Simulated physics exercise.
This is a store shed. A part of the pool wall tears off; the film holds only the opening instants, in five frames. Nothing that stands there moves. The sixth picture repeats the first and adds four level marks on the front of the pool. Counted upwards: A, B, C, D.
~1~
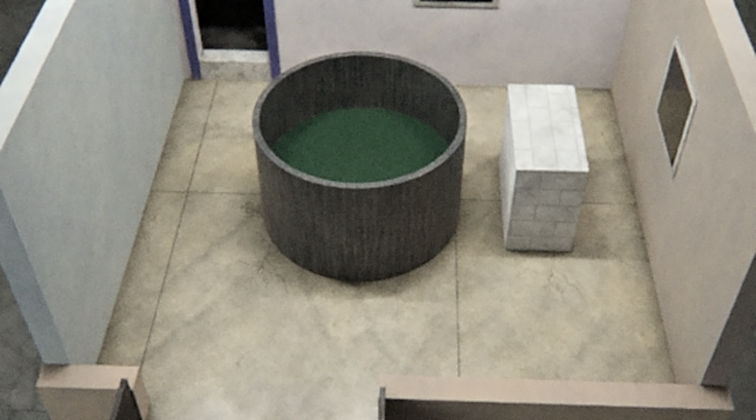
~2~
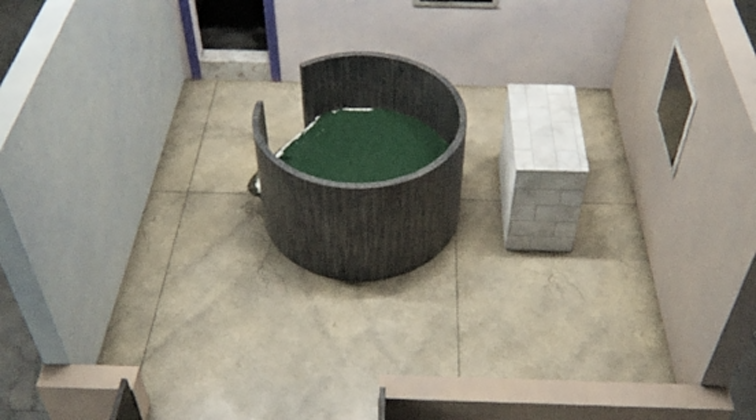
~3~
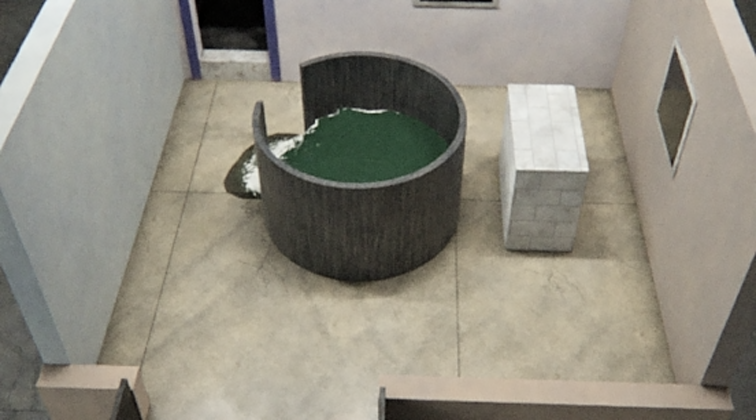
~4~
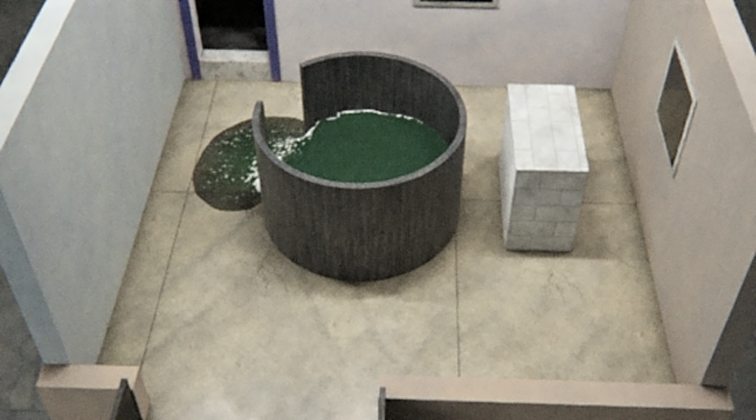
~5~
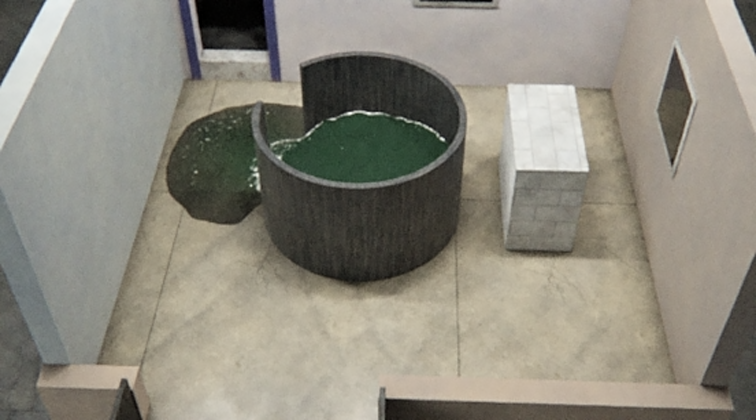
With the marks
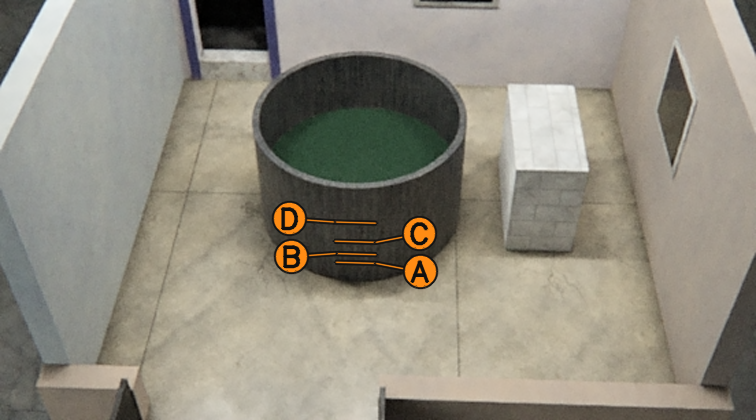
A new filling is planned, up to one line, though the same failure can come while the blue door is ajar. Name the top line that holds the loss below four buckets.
The answer is mark C.
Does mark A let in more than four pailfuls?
No, that is safe.
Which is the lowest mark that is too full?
It is D.
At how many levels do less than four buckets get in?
Three of the four.
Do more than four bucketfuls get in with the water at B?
No.
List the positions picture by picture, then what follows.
The first picture shows water in the pool at rest, its middle at (361, 167); foot of the blue doorway at (237, 80); open gate at (258, 367).
In the second picture, water covers 1 % of the ground, its front hidden from here.
The third picture shows front seen at (240, 169), 3 % of the ground wet.
The fourth picture shows front seen at (223, 136), 6 % of the ground wet.
The fifth picture shows front seen at (196, 125), 11 % of the ground wet.
On the marked copy, A at (356, 262); B at (355, 254); C at (355, 241); D at (354, 222); from the bottom up A, B, C, D.
For mark A, nothing gets over.
For mark B, nothing gets over.
For mark C, a bucket or two gets in.
For mark D, about 10 bucketfuls get in.
